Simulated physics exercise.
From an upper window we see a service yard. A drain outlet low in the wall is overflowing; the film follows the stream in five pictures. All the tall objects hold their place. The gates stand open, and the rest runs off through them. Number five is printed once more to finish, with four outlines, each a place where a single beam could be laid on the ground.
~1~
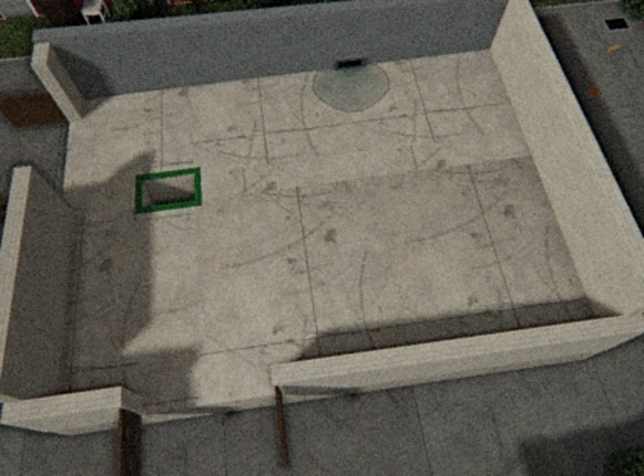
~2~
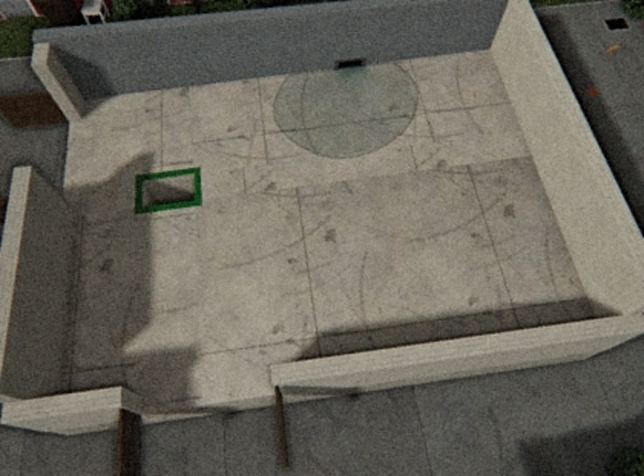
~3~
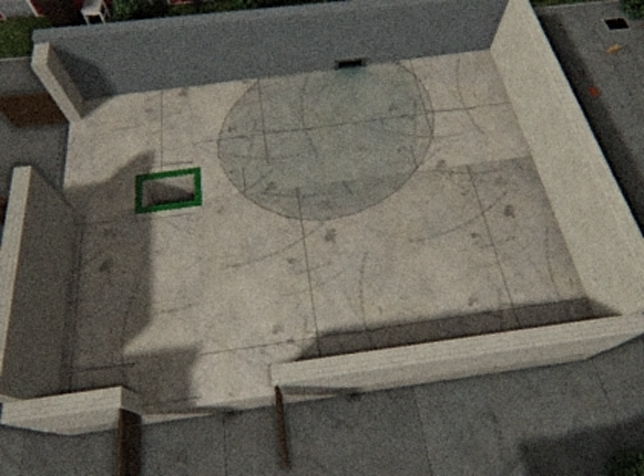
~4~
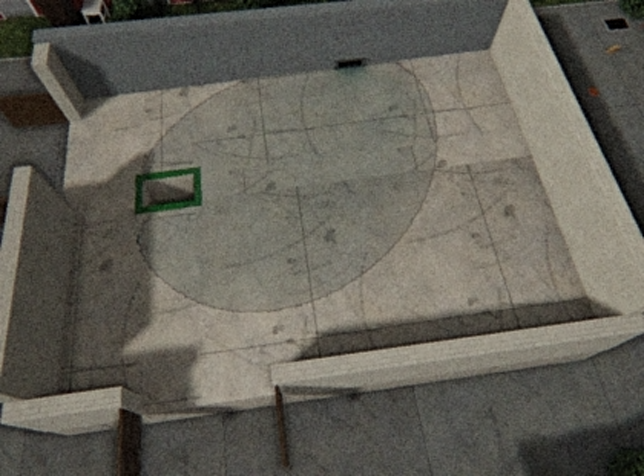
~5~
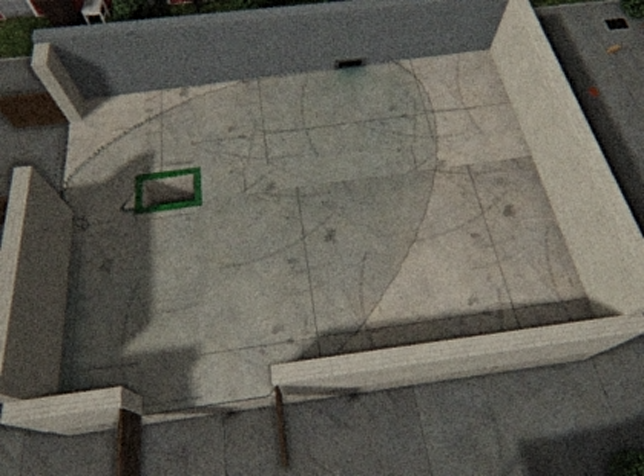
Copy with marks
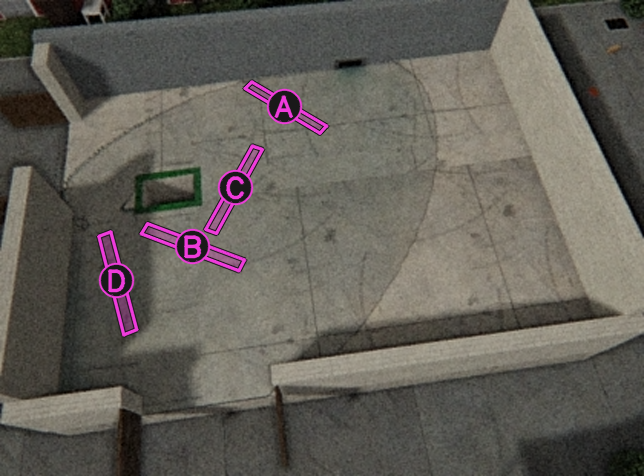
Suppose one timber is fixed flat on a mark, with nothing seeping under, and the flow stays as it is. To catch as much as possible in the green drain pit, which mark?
Go for B.
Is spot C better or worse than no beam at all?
It is worse.
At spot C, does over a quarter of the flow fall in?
No.
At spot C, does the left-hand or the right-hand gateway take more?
More leaves on the right.
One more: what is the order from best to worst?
The order is B, D, C, A.
In magenta, A from (248, 85) to (323, 129); B from (144, 228) to (241, 265); C from (211, 231) to (257, 147); D from (104, 234) to (130, 332).
If A is chosen, about 6 % of the stream goes into the green drain pit, about 94 % out by the gates.
If B is chosen, about 44 % of the stream goes into the green drain pit, about 54 % out by the gates.
If C is chosen, about 15 % of the stream goes into the green drain pit, about 85 % out by the gates.
If D is chosen, about 22 % of the stream goes into the green drain pit, about 78 % out by the gates.
